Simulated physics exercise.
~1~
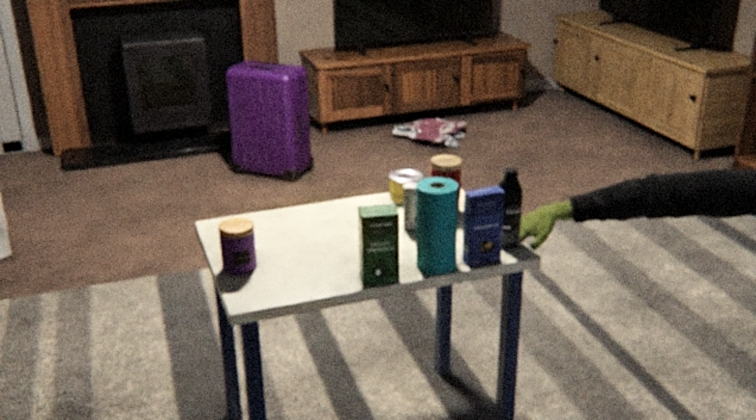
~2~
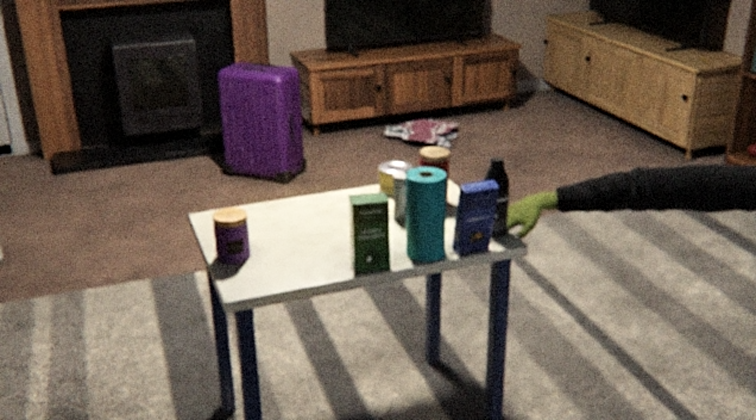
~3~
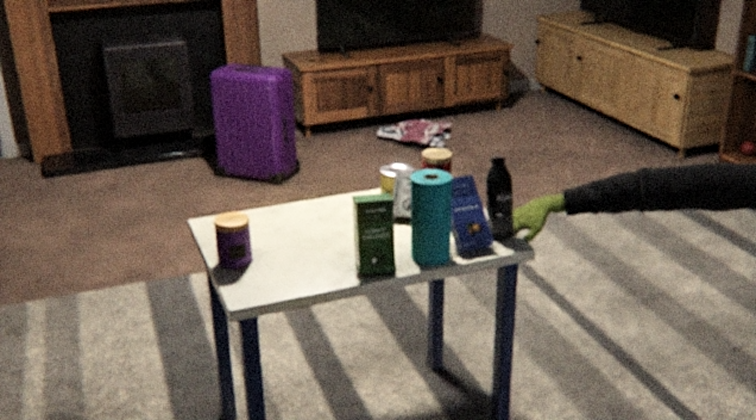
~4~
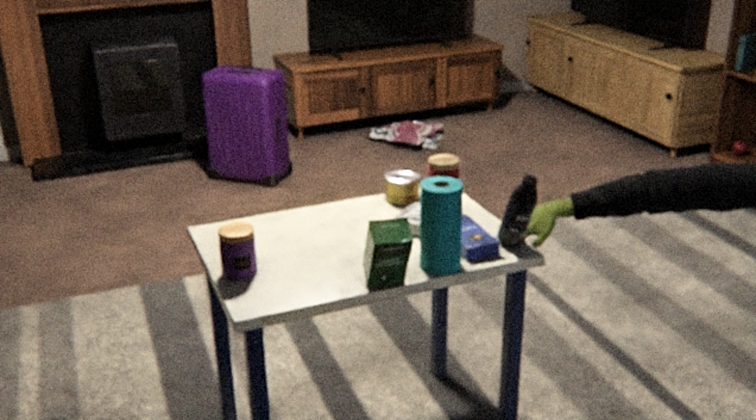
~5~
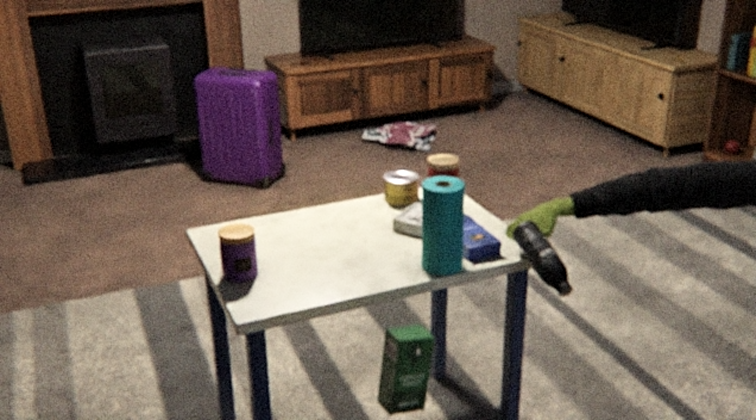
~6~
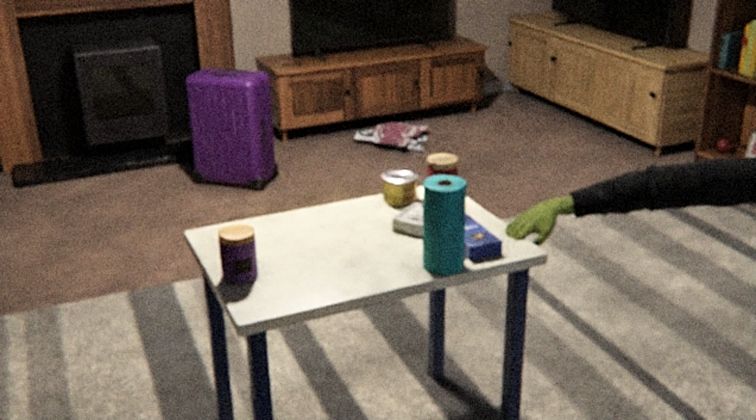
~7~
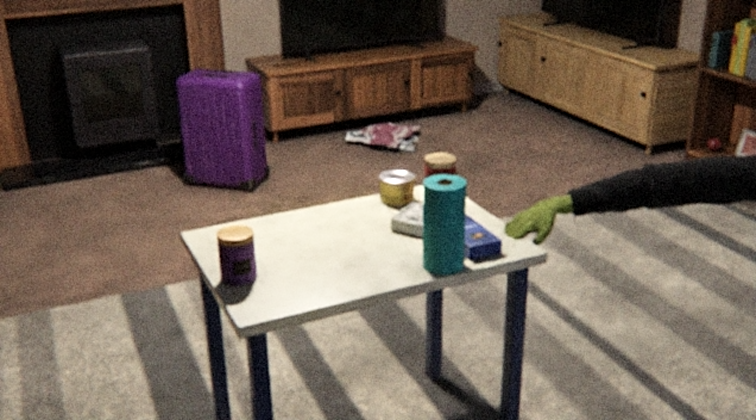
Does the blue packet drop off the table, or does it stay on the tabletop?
It stays on the tabletop. The blue packet topples over but ends up lying on its side beside the turquoise roll, near the right end of the table.
